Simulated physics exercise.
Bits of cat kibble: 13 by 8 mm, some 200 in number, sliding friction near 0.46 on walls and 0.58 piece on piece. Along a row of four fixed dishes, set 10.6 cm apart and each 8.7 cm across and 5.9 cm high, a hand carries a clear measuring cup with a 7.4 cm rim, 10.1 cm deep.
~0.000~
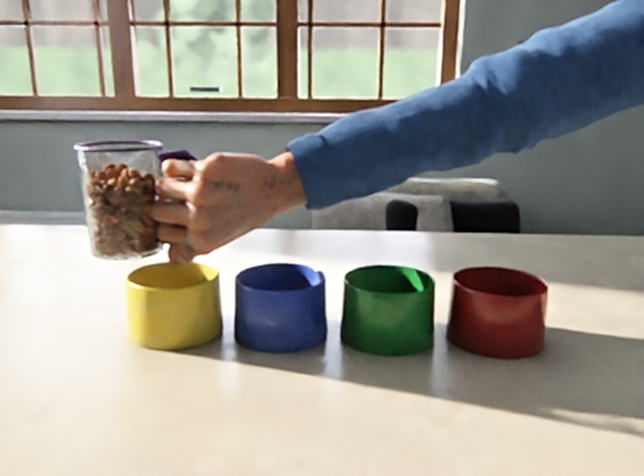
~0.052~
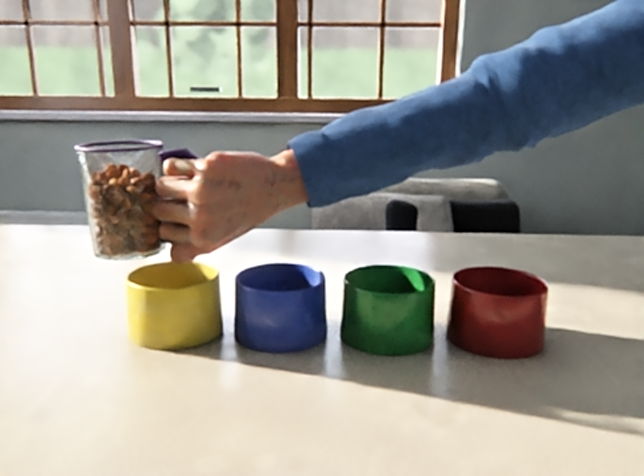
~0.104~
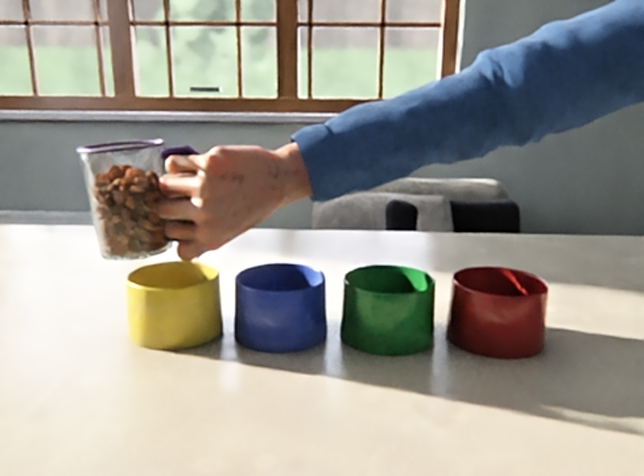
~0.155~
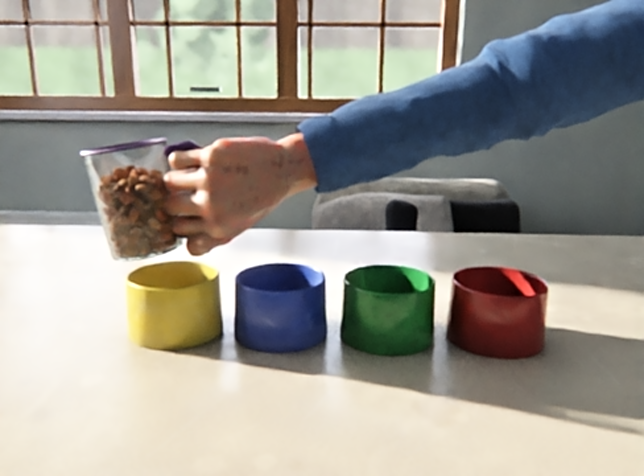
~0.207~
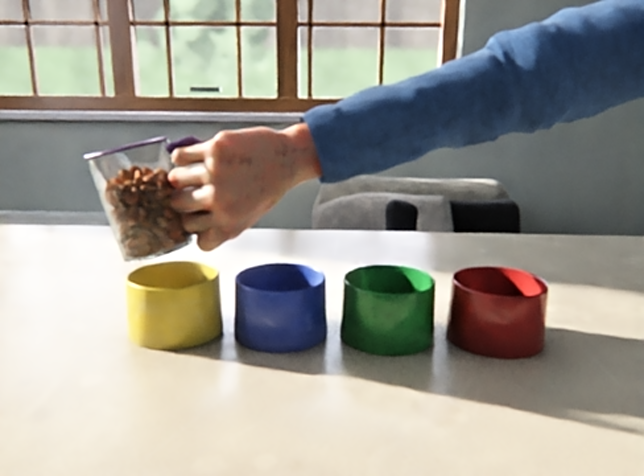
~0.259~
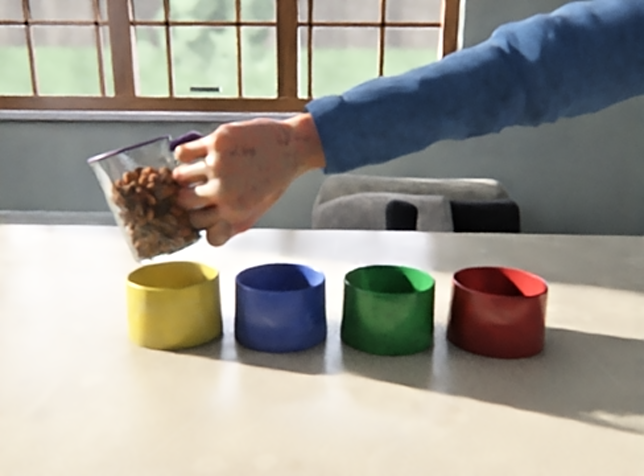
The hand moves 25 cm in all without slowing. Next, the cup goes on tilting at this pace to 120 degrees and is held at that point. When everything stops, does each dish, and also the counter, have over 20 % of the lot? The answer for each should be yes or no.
Red - no, blue - yes, green - no, yellow - no, counter - no.
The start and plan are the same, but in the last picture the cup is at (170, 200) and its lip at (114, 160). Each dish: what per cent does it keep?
Red 0, blue 40, green 0, yellow 0.
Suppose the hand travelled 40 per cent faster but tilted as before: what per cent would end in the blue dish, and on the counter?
Shares: Blue 40, counter 60.
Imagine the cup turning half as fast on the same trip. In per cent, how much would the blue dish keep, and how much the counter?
Result: Blue dish 40, counter 60.
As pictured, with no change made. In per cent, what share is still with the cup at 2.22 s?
Roughly 0 per cent of the load.
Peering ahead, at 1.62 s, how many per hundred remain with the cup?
Roughly 35 per cent, I'd say.
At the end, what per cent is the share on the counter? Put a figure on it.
Estimate: Near 5 per cent.
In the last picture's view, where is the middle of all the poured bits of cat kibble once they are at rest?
Around (280, 308).
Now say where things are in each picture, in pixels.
The first picture shows cup at (124, 199), tilt 0 degrees, lip at (80, 145), moved 0.0 cm; middle of the pieces at (126, 208); yellow dish at (173, 274); blue dish at (280, 277); green dish at (389, 279); red dish at (499, 281).
The second picture shows cup at (126, 199), tilt 1 degrees, lip at (81, 146), moved 0.1 cm; middle of the pieces at (128, 208).
The third picture shows cup at (130, 199), tilt 4 degrees, lip at (83, 148), moved 0.6 cm; middle of the pieces at (133, 208).
The fourth picture shows cup at (137, 199), tilt 9 degrees, lip at (86, 152), moved 1.2 cm; middle of the pieces at (140, 209).
The fifth picture shows cup at (143, 199), tilt 13 degrees, lip at (90, 156), moved 1.8 cm; middle of the pieces at (148, 209).
The sixth picture shows cup at (150, 200), tilt 18 degrees, lip at (94, 161), moved 2.5 cm; middle of the pieces at (155, 208); yellow dish at (173, 274); blue dish at (280, 277); green dish at (389, 279); red dish at (499, 281). The cup turns about 90 degrees a second and travels 13 cm a second.
Then, at 1.07 s, tilt 91 degrees; cup holds 100 %.
After 1.62 s, tilt 120 degrees; cup holds 35 %, blue 60 %, yellow 5 %.
Then, at 2.22 s, tilt 120 degrees; cup holds 0 %, blue 90 %, yellow 5 %.
By 2.5 s all is still; red 0 %, blue 90 %, green 0 %, yellow 5 %, counter 5 %.
